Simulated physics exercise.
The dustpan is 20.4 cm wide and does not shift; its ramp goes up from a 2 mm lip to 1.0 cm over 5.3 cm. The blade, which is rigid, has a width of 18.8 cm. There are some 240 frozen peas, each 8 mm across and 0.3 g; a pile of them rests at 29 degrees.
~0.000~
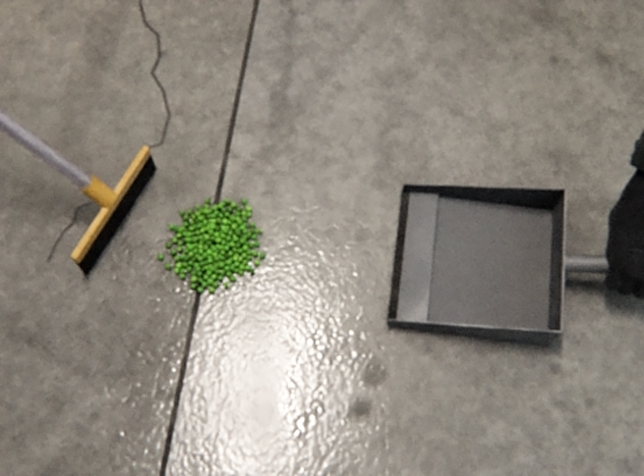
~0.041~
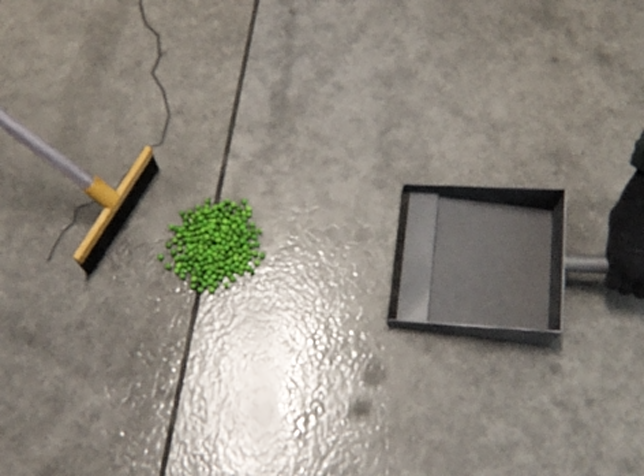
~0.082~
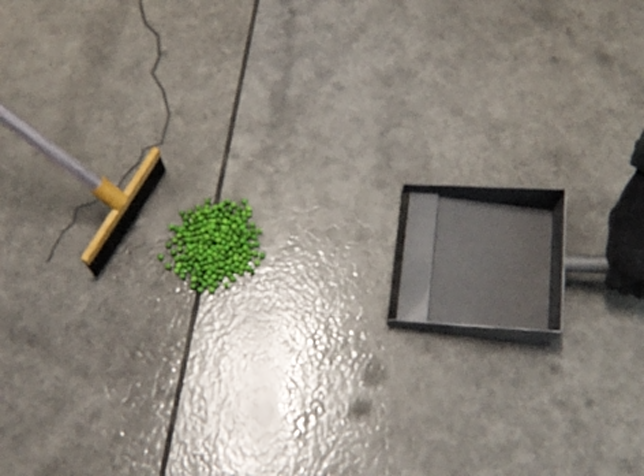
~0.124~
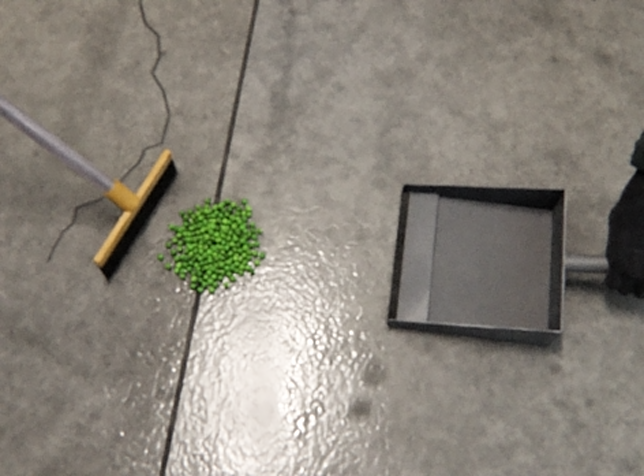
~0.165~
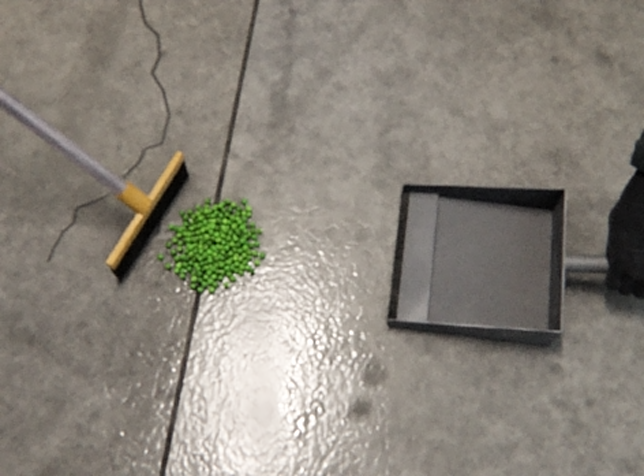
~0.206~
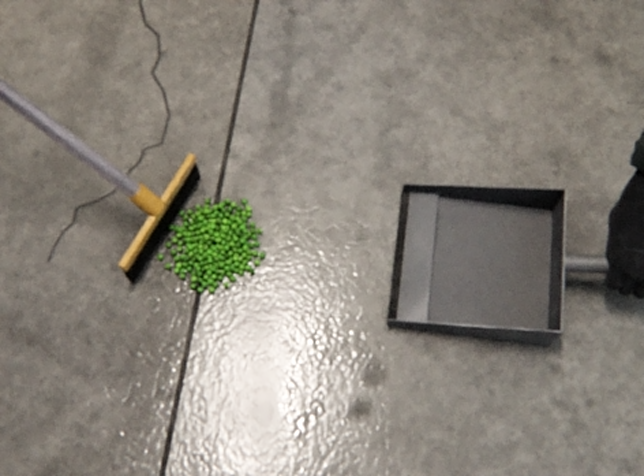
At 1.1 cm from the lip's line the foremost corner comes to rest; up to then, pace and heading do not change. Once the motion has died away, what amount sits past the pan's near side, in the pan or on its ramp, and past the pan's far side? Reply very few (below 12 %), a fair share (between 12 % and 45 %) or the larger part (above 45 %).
Near side - a fair share; pan - very few; far side - very few.
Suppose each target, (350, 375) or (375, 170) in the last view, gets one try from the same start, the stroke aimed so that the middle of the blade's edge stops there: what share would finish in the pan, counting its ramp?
About 0 and 0 per cent.
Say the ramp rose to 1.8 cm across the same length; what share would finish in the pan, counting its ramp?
Something like 5 per cent, ramp included.
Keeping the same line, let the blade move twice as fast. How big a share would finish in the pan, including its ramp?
I'd guess it lands at about 20 per cent.
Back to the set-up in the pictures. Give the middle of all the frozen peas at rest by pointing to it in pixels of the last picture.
Est. centre at rest: (373, 295) px.
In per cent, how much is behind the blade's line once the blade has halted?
About 25 percent.
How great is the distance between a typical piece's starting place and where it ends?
I'd say near 24 cm.
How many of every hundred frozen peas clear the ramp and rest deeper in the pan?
About 0 %.
After 0.53 s, middle of the blade 19 cm from the lip; 0 % over the lip, far side 0 %, near side 15 %.
After 0.75 s, middle of the blade 10 cm from the lip; 0 % over the lip, far side 0 %, near side 25 %.
After 1.08 s, middle of the blade 4 cm from the lip; 10 % over the lip, far side 0 %, near side 35 %.
In the end, at 1.6 s, near side 35 %, pan 10 %, far side 0 %, in front of the lip or behind the blade 55 %.
